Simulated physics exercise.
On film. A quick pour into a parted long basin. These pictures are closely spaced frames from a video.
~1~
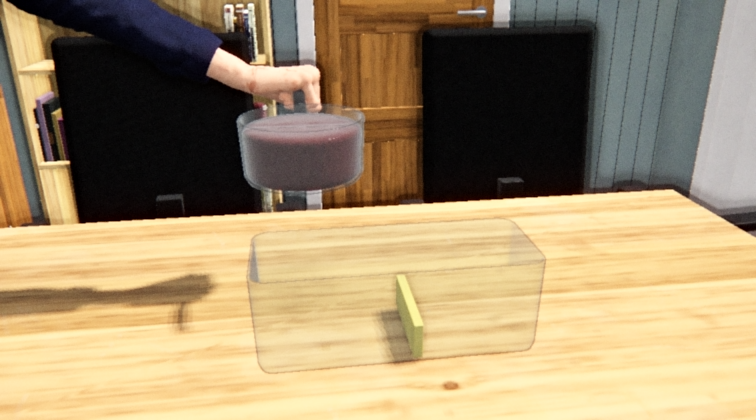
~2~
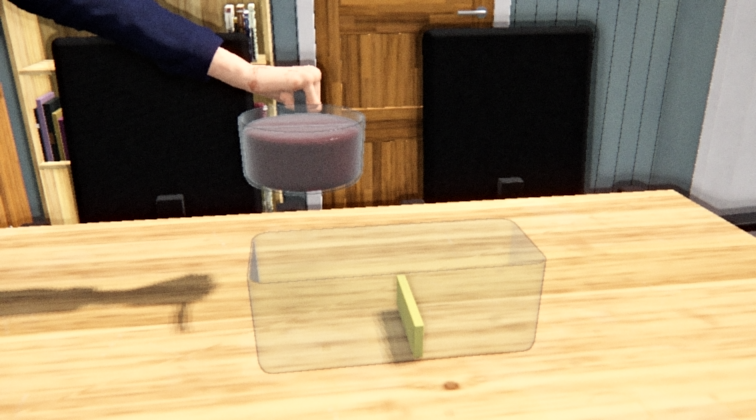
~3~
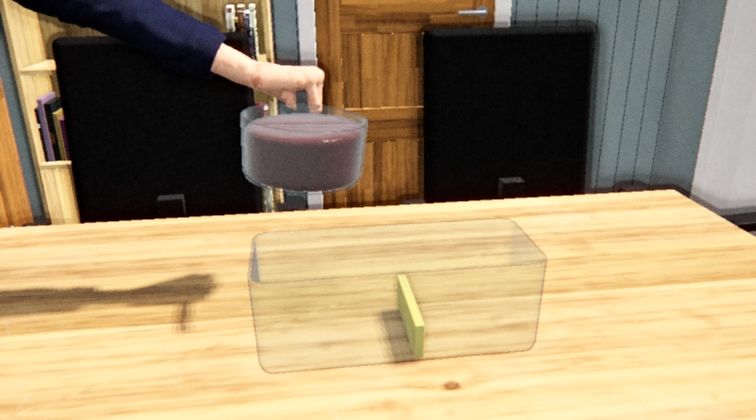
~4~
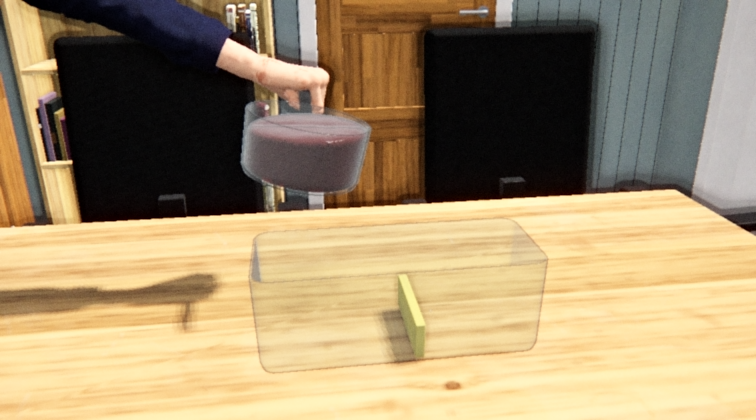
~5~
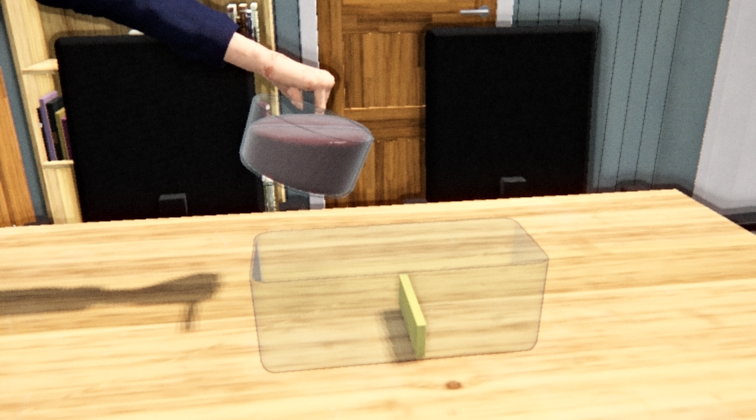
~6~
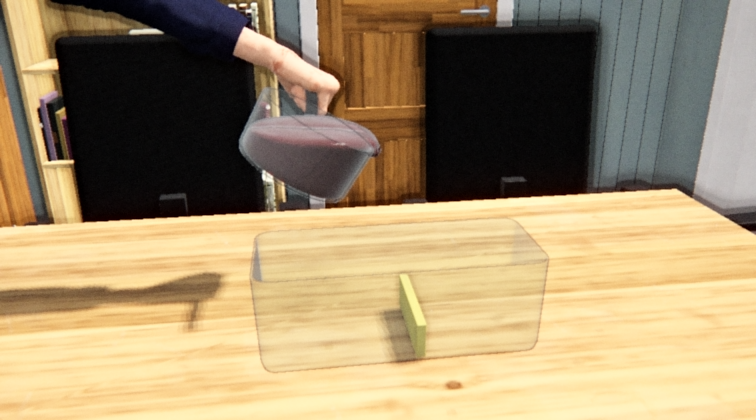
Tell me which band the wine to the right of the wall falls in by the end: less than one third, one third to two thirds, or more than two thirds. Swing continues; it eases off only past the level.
It falls in the one third to two thirds band.
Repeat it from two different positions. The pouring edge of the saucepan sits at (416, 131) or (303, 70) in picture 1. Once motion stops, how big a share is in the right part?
Try one: 90 %; try two: 5 %.
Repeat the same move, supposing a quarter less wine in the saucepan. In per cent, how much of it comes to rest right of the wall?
Estimated share: Around 40 %.
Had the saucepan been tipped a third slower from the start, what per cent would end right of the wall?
It works out near 65 %.
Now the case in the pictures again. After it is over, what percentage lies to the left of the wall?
Around 45 percent.
A moment on, the saucepan is tipped on its side and 30 per cent is still to pour, 5 is left of the wall and 25 right of it.
Next, the saucepan is tipped on its side and 7 per cent is still to pour, 31 is left of the wall and 56 right of it.
Then the saucepan is tipped on its side and 1 per cent is still to pour, 42 is left of the wall and 54 right of it.
Later the saucepan is tipped on its side and 0 per cent is still to pour, 45 is left of the wall and 54 right of it.
Finally, 45 per cent lies left of the wall, 54 right of it and 1 outside.
